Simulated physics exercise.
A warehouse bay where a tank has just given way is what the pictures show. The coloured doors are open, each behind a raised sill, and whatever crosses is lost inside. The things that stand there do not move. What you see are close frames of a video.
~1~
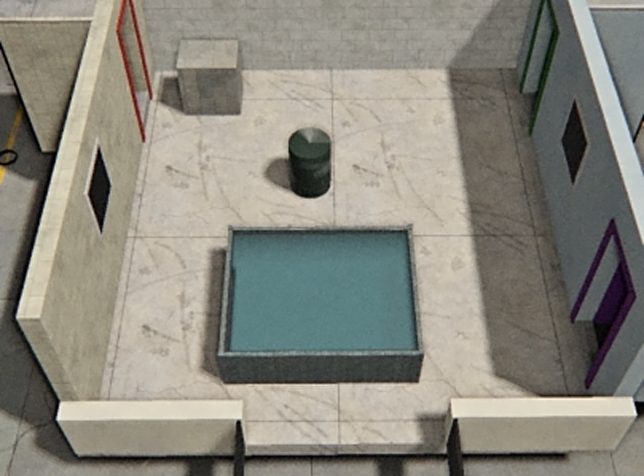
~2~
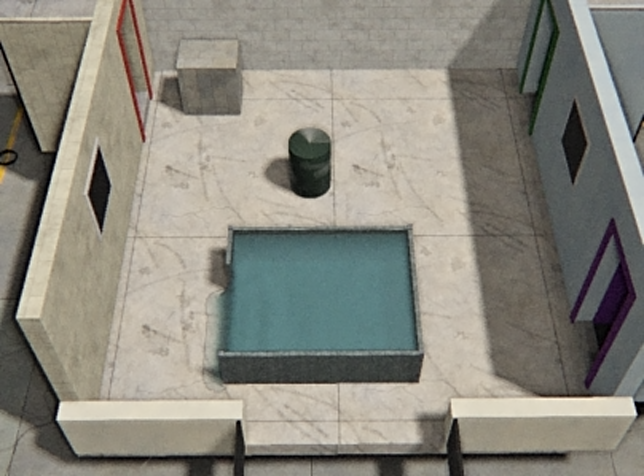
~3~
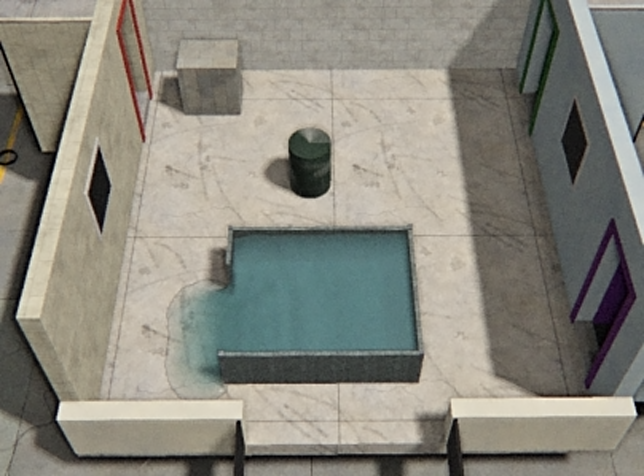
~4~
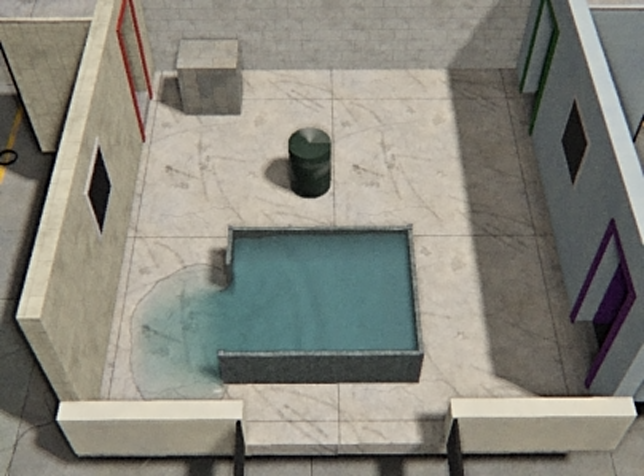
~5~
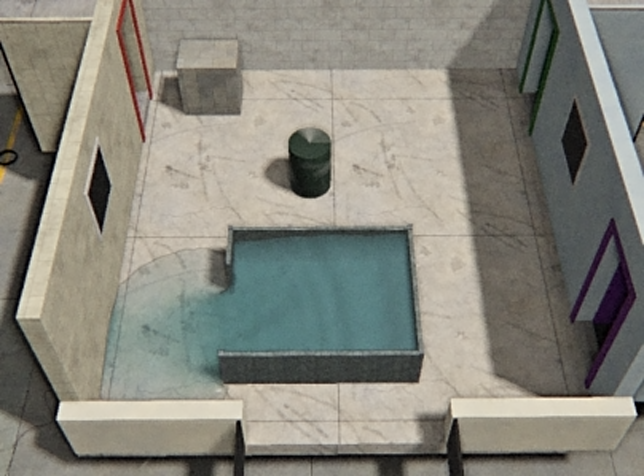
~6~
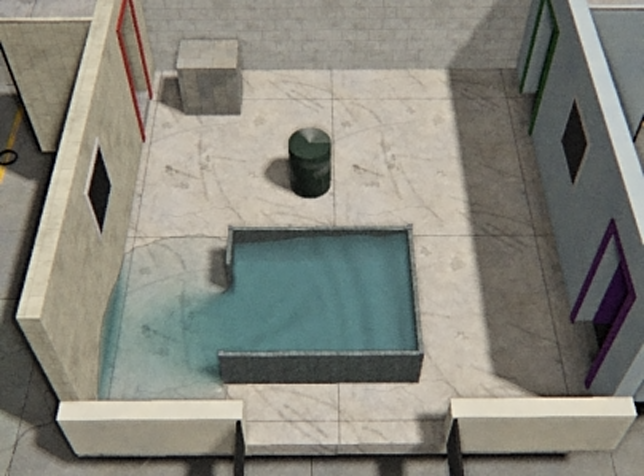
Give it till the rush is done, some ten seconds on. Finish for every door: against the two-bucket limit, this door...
The purple door remains within it; the red door remains within it; the green door surpasses it.
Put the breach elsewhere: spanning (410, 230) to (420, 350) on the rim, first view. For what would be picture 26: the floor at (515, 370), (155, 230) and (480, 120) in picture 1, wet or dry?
Point one reached; point two not reached; point three reached.
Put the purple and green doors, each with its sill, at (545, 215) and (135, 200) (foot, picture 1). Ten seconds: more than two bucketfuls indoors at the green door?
The green door goes over.
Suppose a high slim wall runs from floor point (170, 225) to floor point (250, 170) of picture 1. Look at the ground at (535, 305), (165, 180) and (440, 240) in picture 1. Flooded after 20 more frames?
Spared, submerged, then spared.
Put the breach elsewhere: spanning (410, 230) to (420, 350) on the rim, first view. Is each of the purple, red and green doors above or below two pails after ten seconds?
At the doors, purple crosses the line, red never reaches it and green crosses the line.
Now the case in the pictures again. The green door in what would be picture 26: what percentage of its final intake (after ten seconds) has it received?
Near 0 per cent, give or take.
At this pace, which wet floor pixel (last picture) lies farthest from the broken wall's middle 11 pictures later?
The wet edge reaches furthest near (150, 105).
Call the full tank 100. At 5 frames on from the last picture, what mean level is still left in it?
My reading is 68 %.
A moment on, water covers 15 % of the floor; the purple door not reached, the red door not reached, the green door not reached.
Next, water covers 25 % of the floor; the purple door not reached, the red door wet at the sill, nothing in, the green door not reached.
Then, water covers 50 % of the floor; the purple door not reached, the red door wet at the sill, nothing in, the green door not reached.
Later, water covers 75 % of the floor; the purple door under two buckets in, the red door wet at the sill, nothing in, the green door under two buckets in.
In the end, water covers 95 % of the floor; the purple door under two buckets in, the red door wet at the sill, nothing in, the green door far over two buckets in.
